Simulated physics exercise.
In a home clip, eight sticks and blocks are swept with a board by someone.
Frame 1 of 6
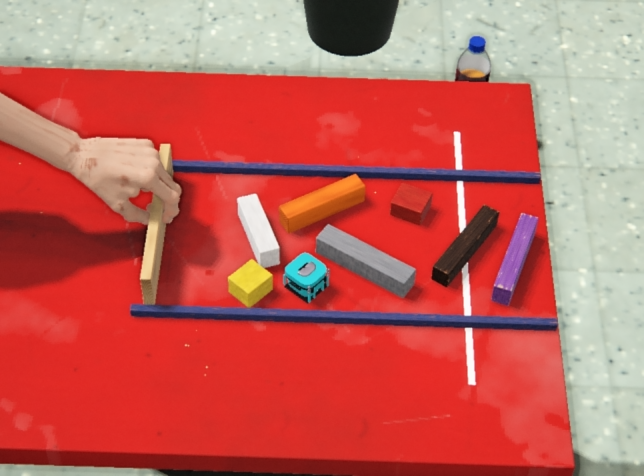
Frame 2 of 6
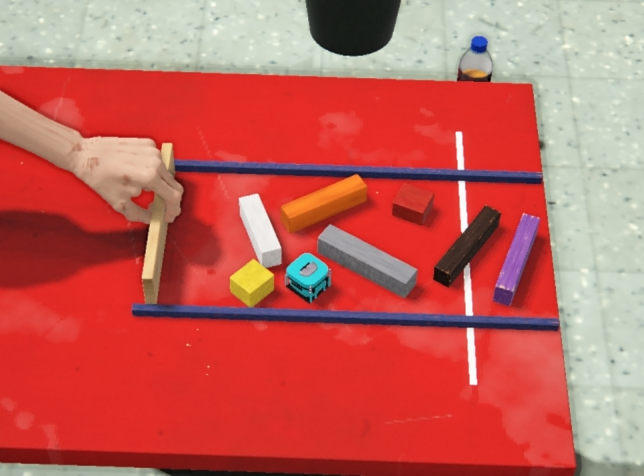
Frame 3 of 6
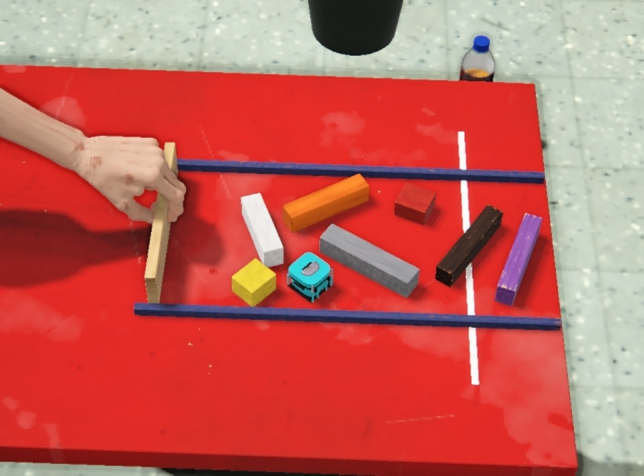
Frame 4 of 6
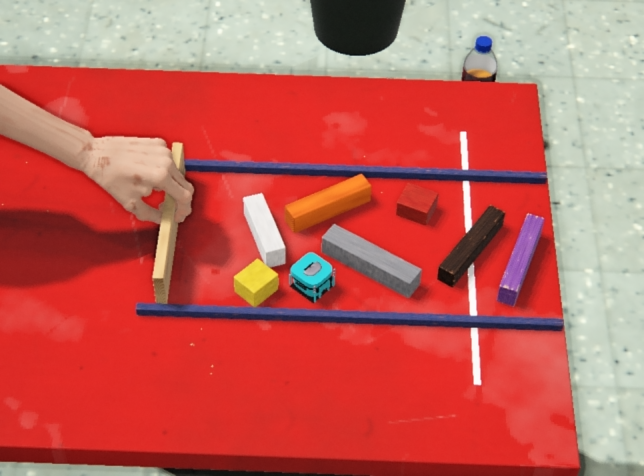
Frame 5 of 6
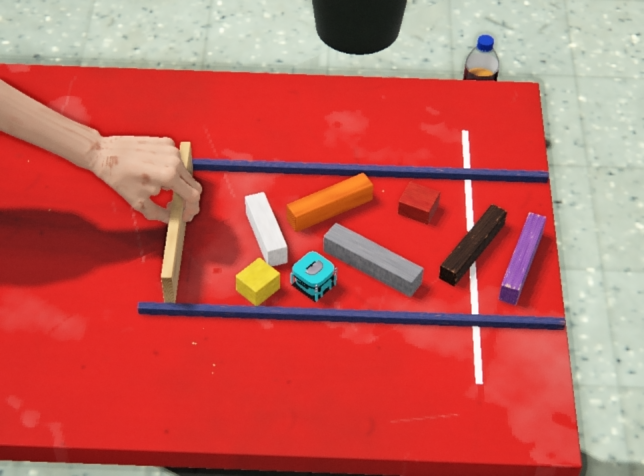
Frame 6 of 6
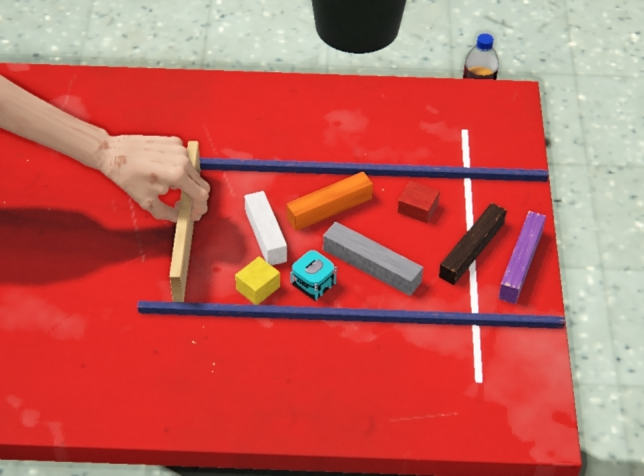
On a red tabletop, a hand slides an upright wooden board slowly a short way right between two blue rails, toward scattered coloured blocks and a turquoise case, which stay in place, untouched, around a white tape line.
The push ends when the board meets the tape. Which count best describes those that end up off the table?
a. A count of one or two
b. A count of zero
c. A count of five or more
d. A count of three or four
Option a: A count of one or two.
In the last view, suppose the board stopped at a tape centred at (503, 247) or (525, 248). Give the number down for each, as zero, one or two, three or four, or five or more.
Number down, tape by tape: Three to four / more than four.
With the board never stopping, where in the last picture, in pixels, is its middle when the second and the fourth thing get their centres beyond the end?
At (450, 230) for the second, at (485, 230) for the fourth.
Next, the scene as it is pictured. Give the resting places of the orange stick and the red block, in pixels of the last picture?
The first one ends at (521, 205), the second at (545, 220).
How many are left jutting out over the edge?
I'd say 2 of them.
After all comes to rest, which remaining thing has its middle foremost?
The red block finishes closest.
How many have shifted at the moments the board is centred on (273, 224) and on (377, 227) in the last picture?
First 4 and then 7.
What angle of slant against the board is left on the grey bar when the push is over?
The angle is some 60°.
Early on, none off yet; purple bar at rest near (523, 257); black bar at rest near (473, 243); red block at rest near (419, 202).
A while later, none off yet; purple bar at rest near (524, 257); black bar travelled a little near (502, 233); red block travelled about its own width near (463, 212).
Finally, the number that fall off is one or two; lost, black bar and purple bar.
